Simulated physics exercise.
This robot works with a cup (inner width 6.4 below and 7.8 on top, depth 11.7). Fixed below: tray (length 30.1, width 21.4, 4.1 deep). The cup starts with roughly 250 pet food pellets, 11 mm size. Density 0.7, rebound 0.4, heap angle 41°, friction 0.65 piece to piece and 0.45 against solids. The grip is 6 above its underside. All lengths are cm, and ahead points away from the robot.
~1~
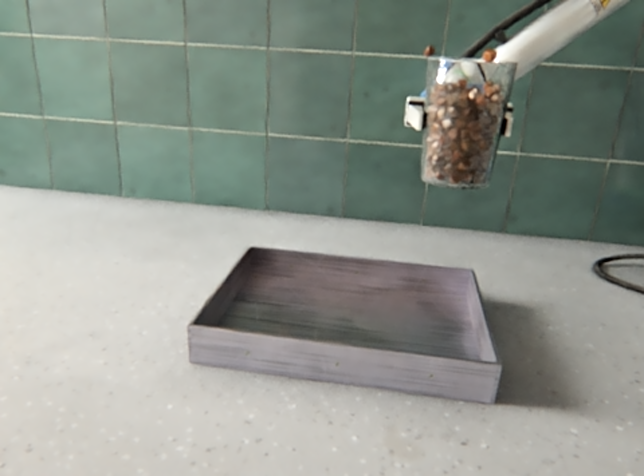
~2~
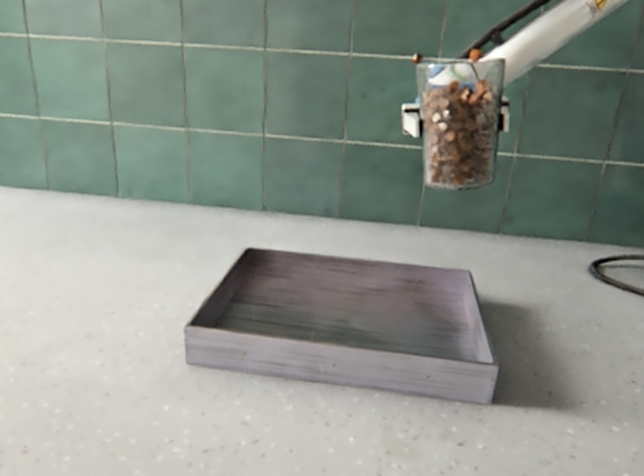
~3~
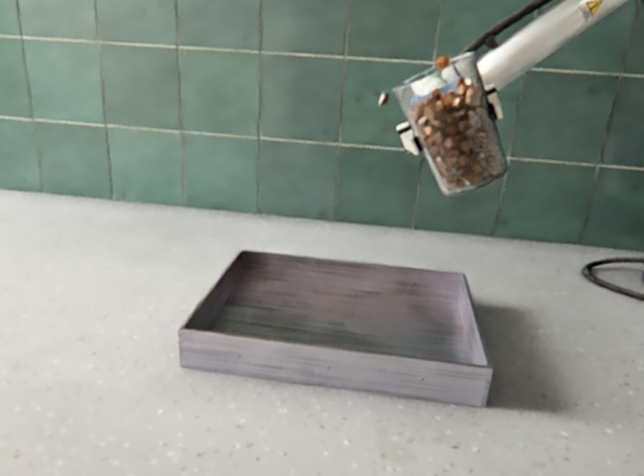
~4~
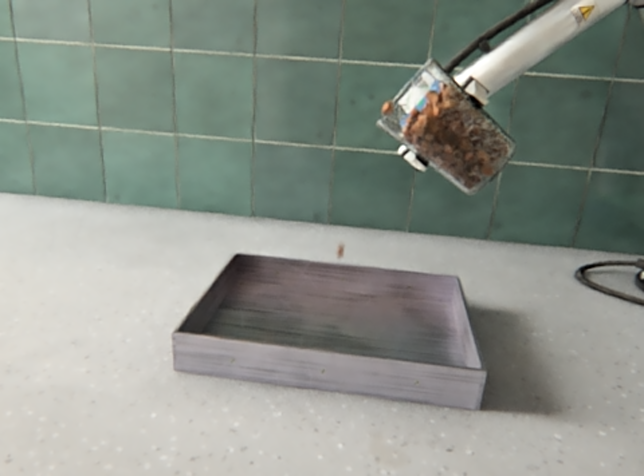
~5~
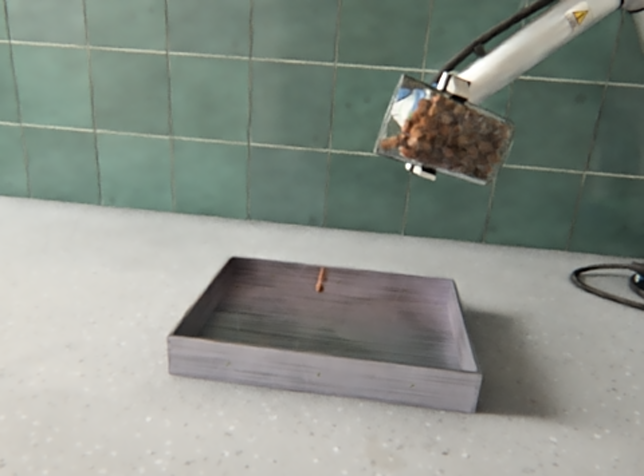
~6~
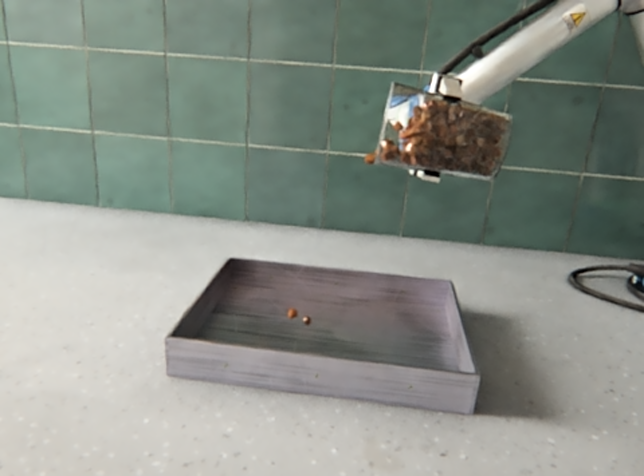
A white robot arm at the upper right holds a clear cup packed with brown pellets above a pale speckled counter, seen from the front and slightly above against green wall tiles. A shallow grayish-purple tray sits below, with a black cable at the right. The arm tips the cup leftward until it lies nearly sideways, two pellets drop into the tray, and the view drifts slightly.
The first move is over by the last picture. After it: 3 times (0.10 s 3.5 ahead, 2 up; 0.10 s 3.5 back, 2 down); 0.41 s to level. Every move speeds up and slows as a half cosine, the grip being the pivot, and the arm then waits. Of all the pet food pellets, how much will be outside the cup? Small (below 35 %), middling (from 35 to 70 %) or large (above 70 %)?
Share outside the cup: Large (above 70 %).
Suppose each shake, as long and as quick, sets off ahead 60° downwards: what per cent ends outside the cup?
About 20 per cent.
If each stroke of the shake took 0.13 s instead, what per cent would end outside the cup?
Then about 75 per cent.
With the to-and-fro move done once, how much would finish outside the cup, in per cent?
It would be near 60 per cent.
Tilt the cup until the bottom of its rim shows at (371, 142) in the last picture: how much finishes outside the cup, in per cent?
Some 50 per cent.
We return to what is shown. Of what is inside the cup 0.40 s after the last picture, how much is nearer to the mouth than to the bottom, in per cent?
Roughly 80 per cent.
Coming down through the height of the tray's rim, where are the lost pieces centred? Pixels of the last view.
Near (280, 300).
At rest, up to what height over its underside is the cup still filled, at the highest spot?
Roughly 2.0 cm.
Then, 0.40 s on, tilted 83° forward, highest piece 24 above the table; 137 in the tray, 46 in the cup, 66 in flight or on a rim.
Then, 0.81 s on, tilted 41° forward, highest piece 27 above the table; 225 in the tray, 21 in the cup, 1 on the table or floor, 2 in flight or on a rim.
Then, 1.21 s on, level, highest piece 21 above the table; 227 in the tray, 21 in the cup, 1 on the table or floor.
Then, 2.26 s on, level, highest piece 21 above the table; 227 in the tray, 21 in the cup, 1 on the table or floor.
In the end, 227 in the tray, 21 in the cup, 1 on the table or floor. That is 92 % outside the cup.
